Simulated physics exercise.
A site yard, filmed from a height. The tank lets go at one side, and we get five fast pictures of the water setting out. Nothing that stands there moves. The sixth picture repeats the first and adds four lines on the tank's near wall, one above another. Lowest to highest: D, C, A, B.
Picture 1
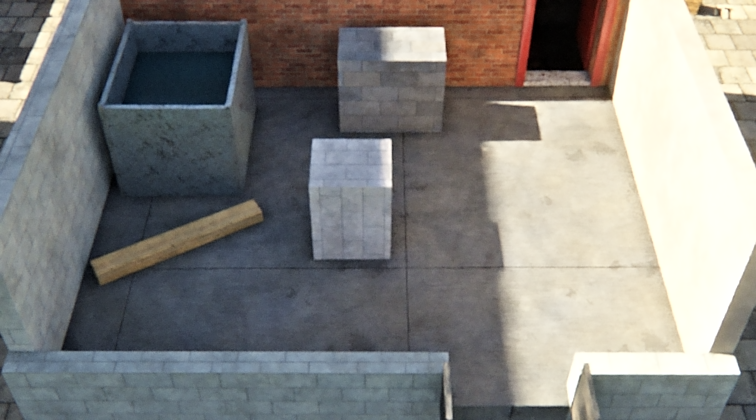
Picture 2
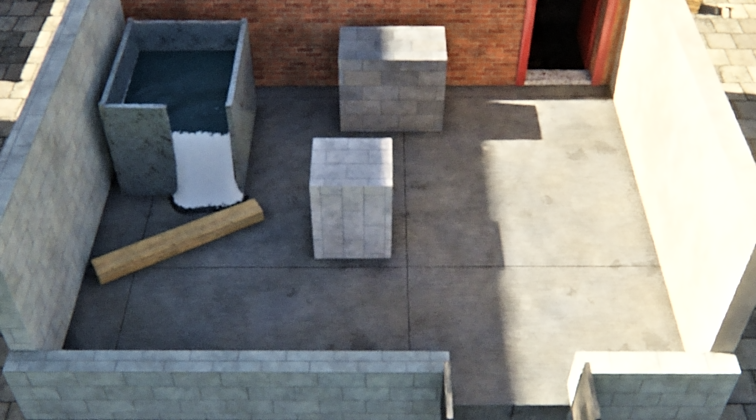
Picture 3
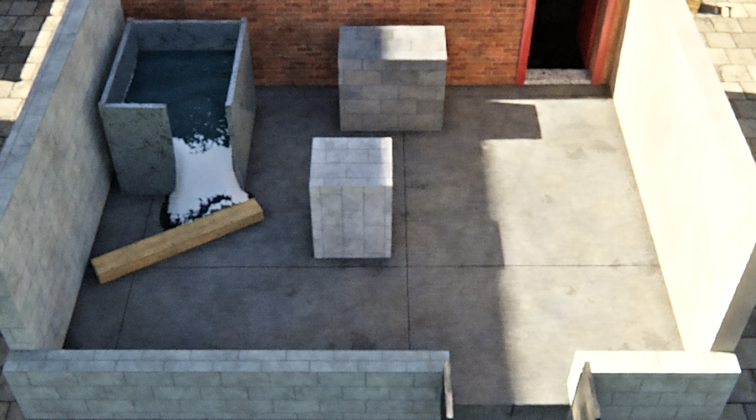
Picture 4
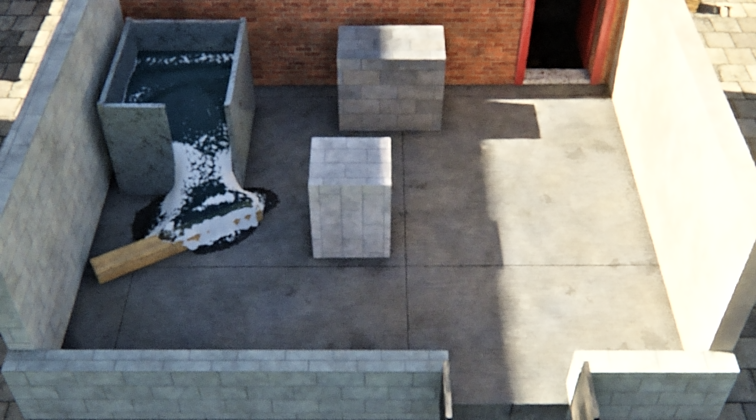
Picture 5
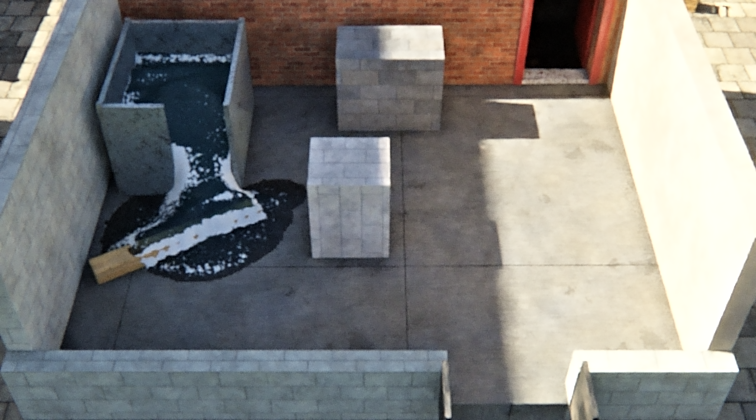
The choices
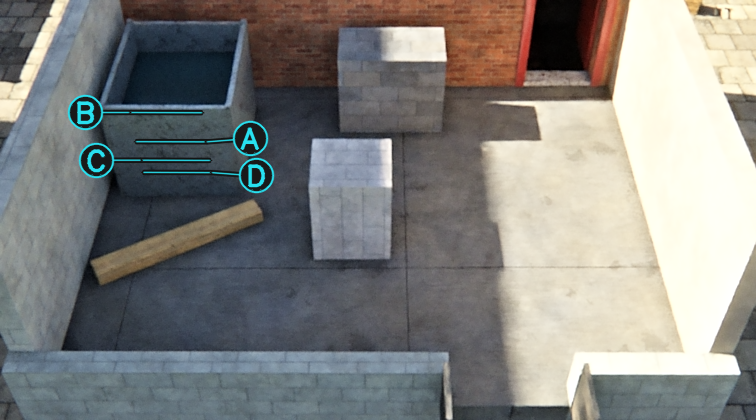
Water poured out through the open front of a stone tank in the corner of a walled yard, ran up against a wooden beam, then washed over it and spread in a dark, foamy puddle.
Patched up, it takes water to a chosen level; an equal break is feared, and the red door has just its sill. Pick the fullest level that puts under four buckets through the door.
Go for A.
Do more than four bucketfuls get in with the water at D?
No, not at all.
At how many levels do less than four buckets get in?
Three of the four.
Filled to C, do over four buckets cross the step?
No, not at all.
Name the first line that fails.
Here it is line B.
In cyan, A at (171, 141); B at (165, 112); C at (175, 160); D at (177, 172); from the bottom up D, C, A, B.
For line A, a splash gets over, under a bucket.
For line B, about 9 bucketfuls get in.
For line C, nothing gets over.
For line D, nothing gets over.
